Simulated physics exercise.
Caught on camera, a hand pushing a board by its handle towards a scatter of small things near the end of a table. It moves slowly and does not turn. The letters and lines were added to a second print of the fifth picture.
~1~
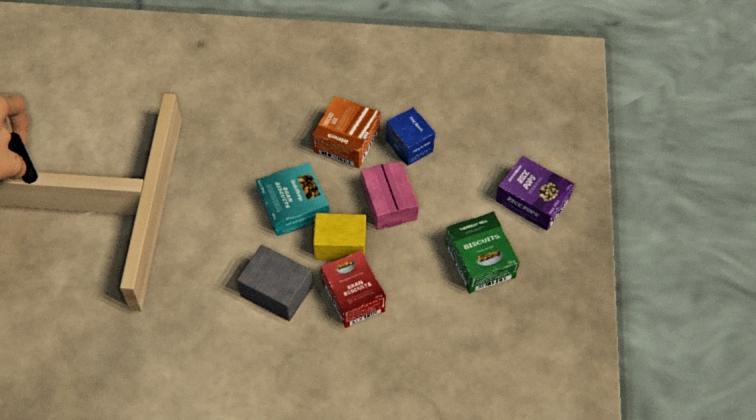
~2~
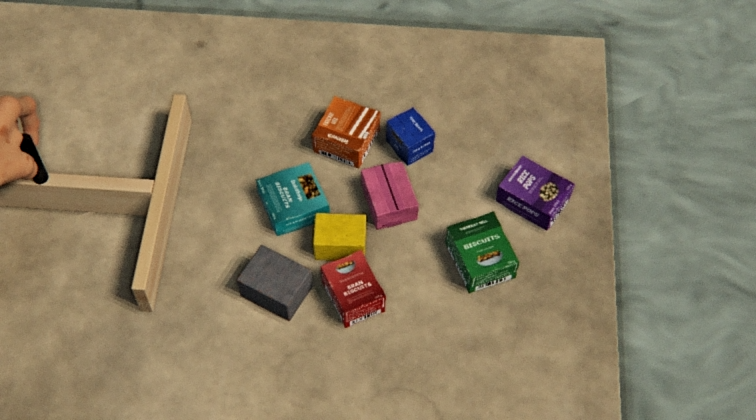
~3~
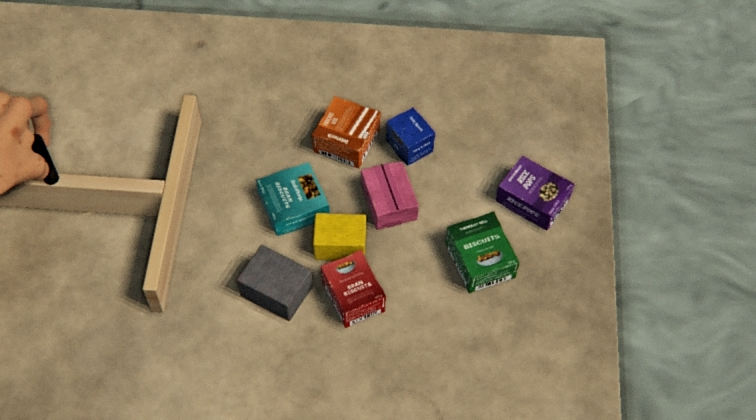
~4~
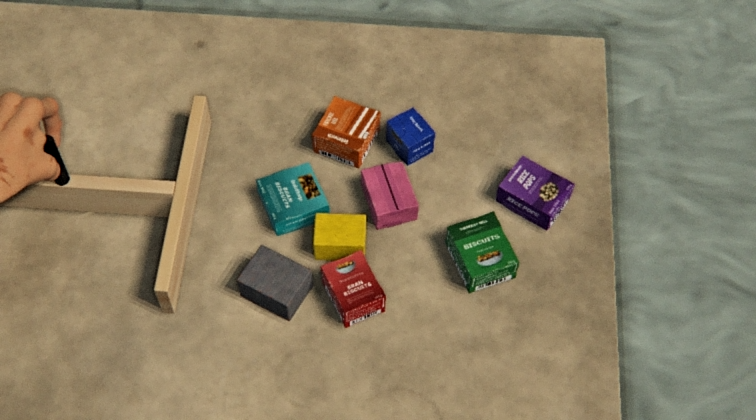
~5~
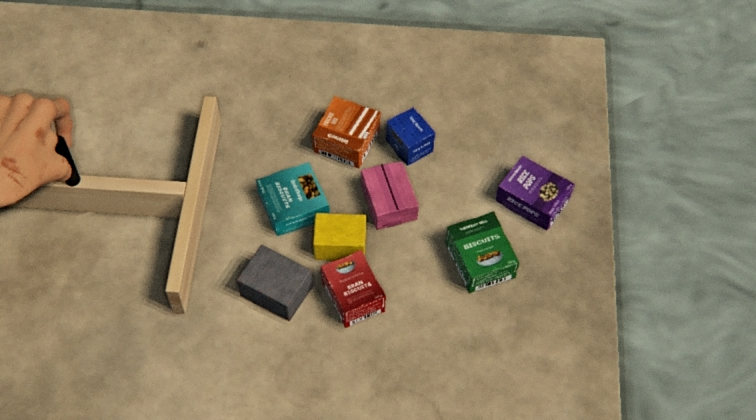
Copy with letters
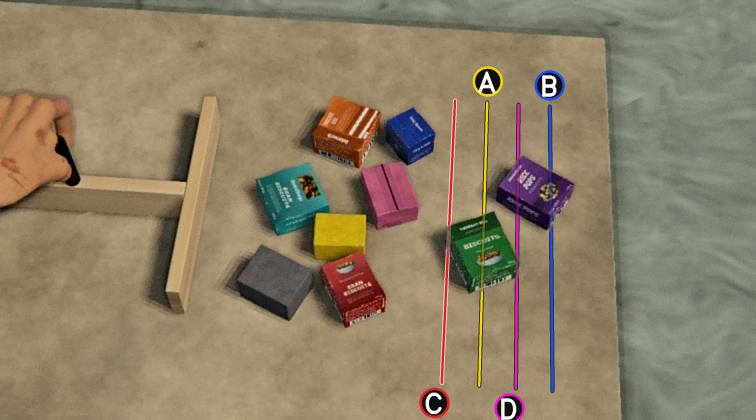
A hand slowly slides a wooden board rightward across a table toward scattered colourful small boxes.
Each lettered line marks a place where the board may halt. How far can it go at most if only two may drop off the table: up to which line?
No farther than D.
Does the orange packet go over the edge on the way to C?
By then, no.
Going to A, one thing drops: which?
It is the purple box.
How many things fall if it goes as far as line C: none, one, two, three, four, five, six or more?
By then, none.
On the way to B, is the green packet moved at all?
Yes.
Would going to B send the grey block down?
By then, no.
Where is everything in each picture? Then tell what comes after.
Green packet (481, 253); grey block (275, 283); blue packet (411, 136), in the first picture.
Board (159, 186); red packet (353, 289), in the second picture.
Board (171, 187); turquoise packet (293, 199), in the third picture.
Board (181, 188); orange packet (347, 132), in the fourth picture.
Board (192, 188); green packet (481, 253); grey block (275, 283); blue packet (411, 136), in the fifth picture.
On the marked copy, A at (484, 233); B at (551, 238); C at (449, 231); D at (517, 235).
With D. Early on, board (308, 196); orange packet (358, 130); red packet (391, 288).
Further on, board (426, 204); purple box (573, 192); green packet (550, 255).
At the end, board (516, 210); green packet over the edge; purple box over the edge; two fallen.
As for the rest, A is within the limit but short; B drops five; C is within the limit but short.
